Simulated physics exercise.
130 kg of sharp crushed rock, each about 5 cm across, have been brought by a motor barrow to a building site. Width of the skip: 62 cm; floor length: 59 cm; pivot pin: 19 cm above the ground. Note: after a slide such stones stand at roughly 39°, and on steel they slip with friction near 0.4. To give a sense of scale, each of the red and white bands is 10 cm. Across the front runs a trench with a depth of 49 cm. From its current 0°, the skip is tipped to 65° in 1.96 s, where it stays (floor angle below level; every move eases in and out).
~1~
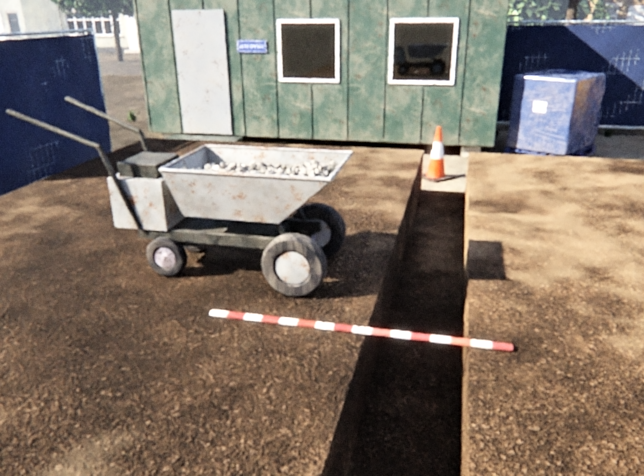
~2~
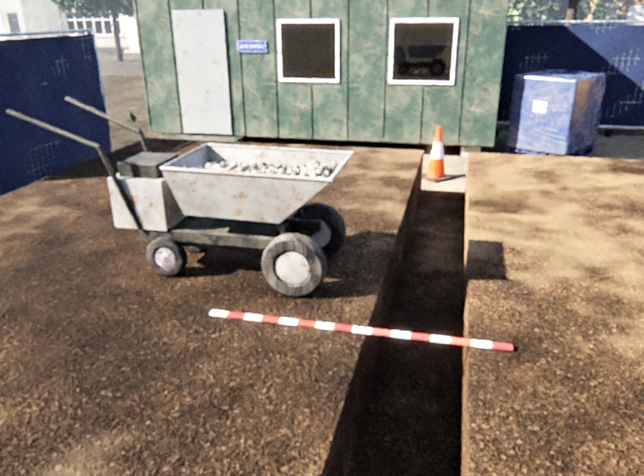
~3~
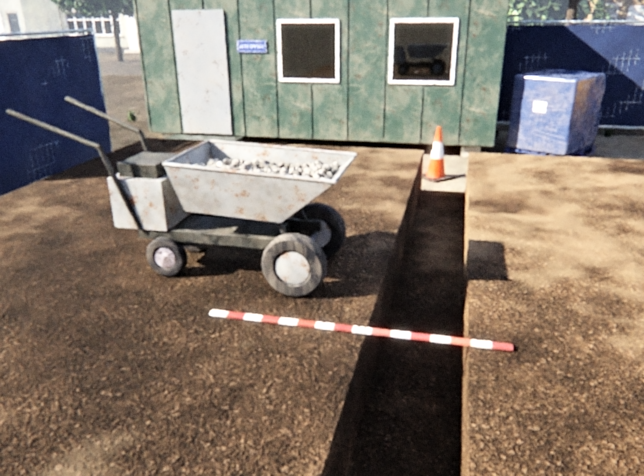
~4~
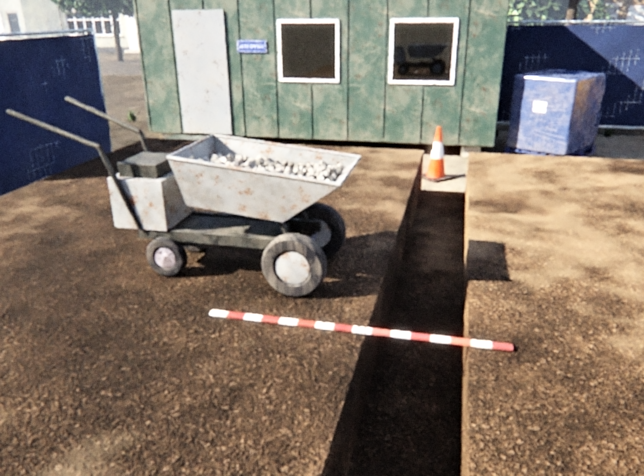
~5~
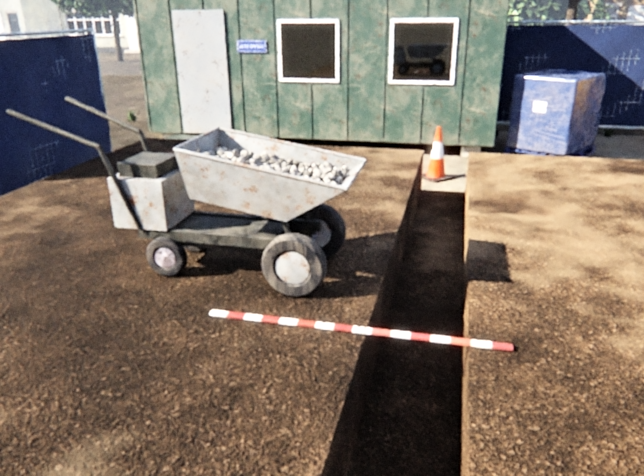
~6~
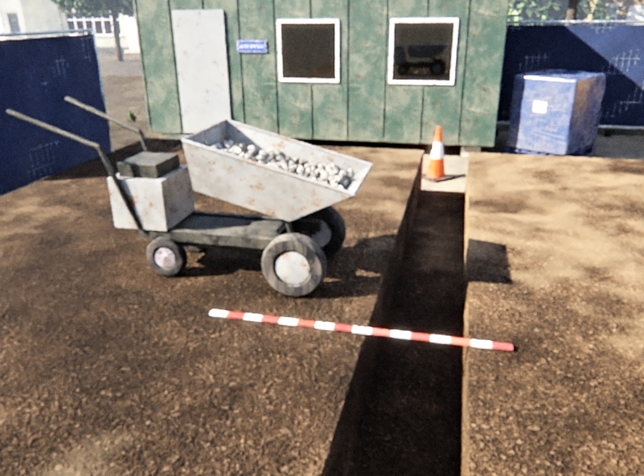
In this clip, a grey motor barrow loaded with pale stones stands beside a trench near a green cabin, and its skip gradually tilts, the back end rising and the front lip lowering slightly toward the right.
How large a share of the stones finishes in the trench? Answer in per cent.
A share of about 100 per cent.
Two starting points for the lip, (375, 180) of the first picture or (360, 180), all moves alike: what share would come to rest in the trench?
Roughly 70 in a hundred, then 90 in a hundred.
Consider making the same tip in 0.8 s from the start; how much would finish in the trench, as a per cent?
Expected share: Around 95%.
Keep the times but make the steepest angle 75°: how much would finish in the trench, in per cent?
It would be near 100 per cent.
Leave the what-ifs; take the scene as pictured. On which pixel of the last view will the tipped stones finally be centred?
The middle should be near (432, 346).
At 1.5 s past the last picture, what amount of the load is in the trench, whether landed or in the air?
Around 35 per cent of it.
Then, 0.9 s after the last picture the floor is at 55°, 100 % in the skip; the foremost stones are at (389, 229).
Then, 1.5 s after the last picture the floor is at 65°, 67 % in the skip, 33 % in the trench; the foremost stones are at (456, 324).
Then, 1.8 s after the last picture the floor is at 65°, 31 % in the skip, 69 % in the trench; the foremost stones are at (460, 344).
Then, 3.8 s after the last picture the floor is at 65°, 0 % in the skip, 100 % in the trench; the foremost stones are at (460, 344).
